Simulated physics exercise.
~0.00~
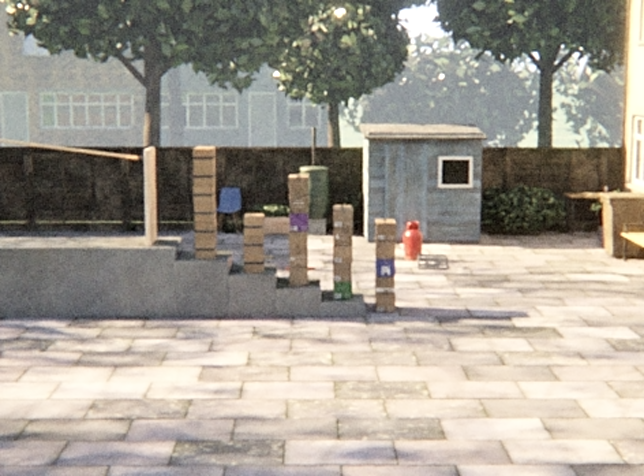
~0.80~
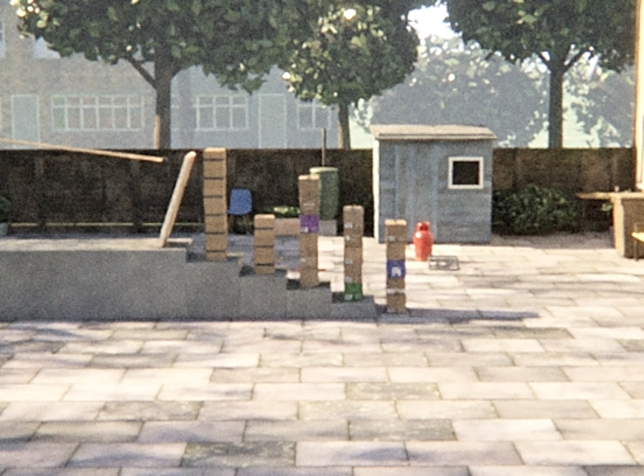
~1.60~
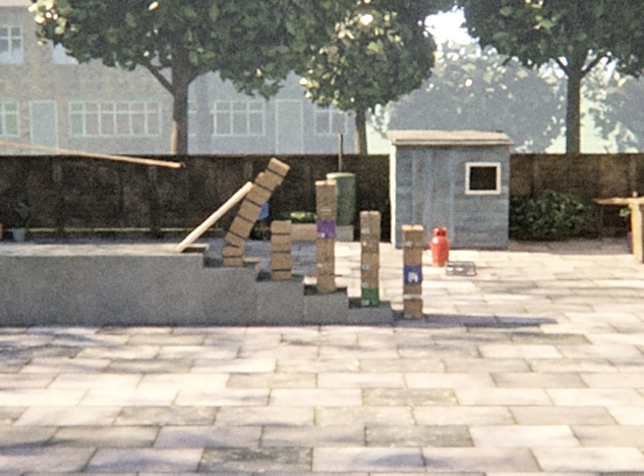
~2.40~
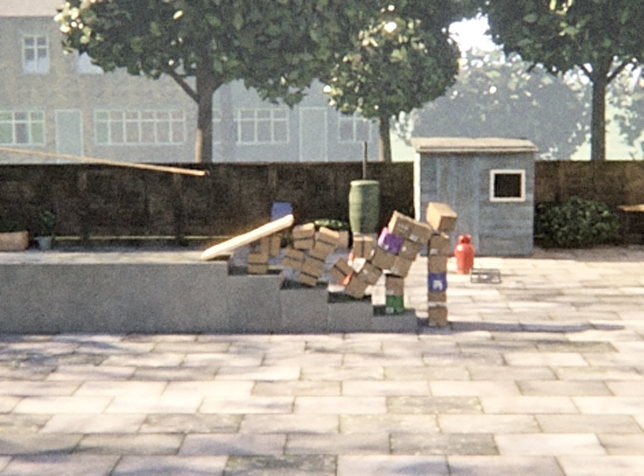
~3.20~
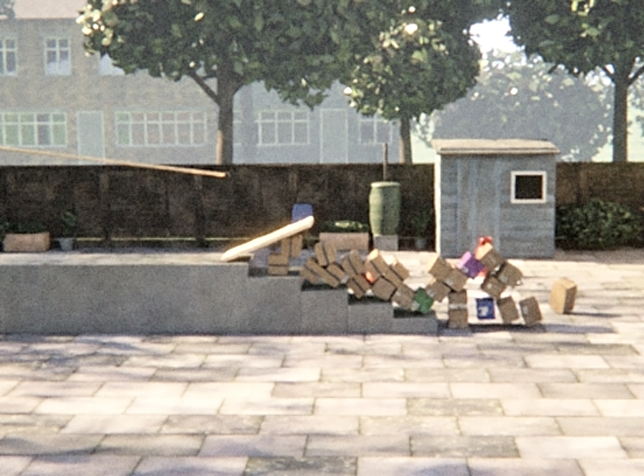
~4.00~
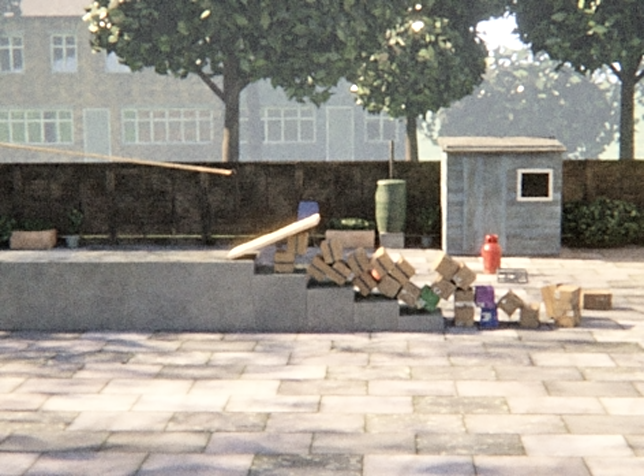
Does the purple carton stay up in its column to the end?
No, the purple carton does not stay up. It is knocked to the right as the columns topple and comes down among the fallen cartons near the foot of the steps.
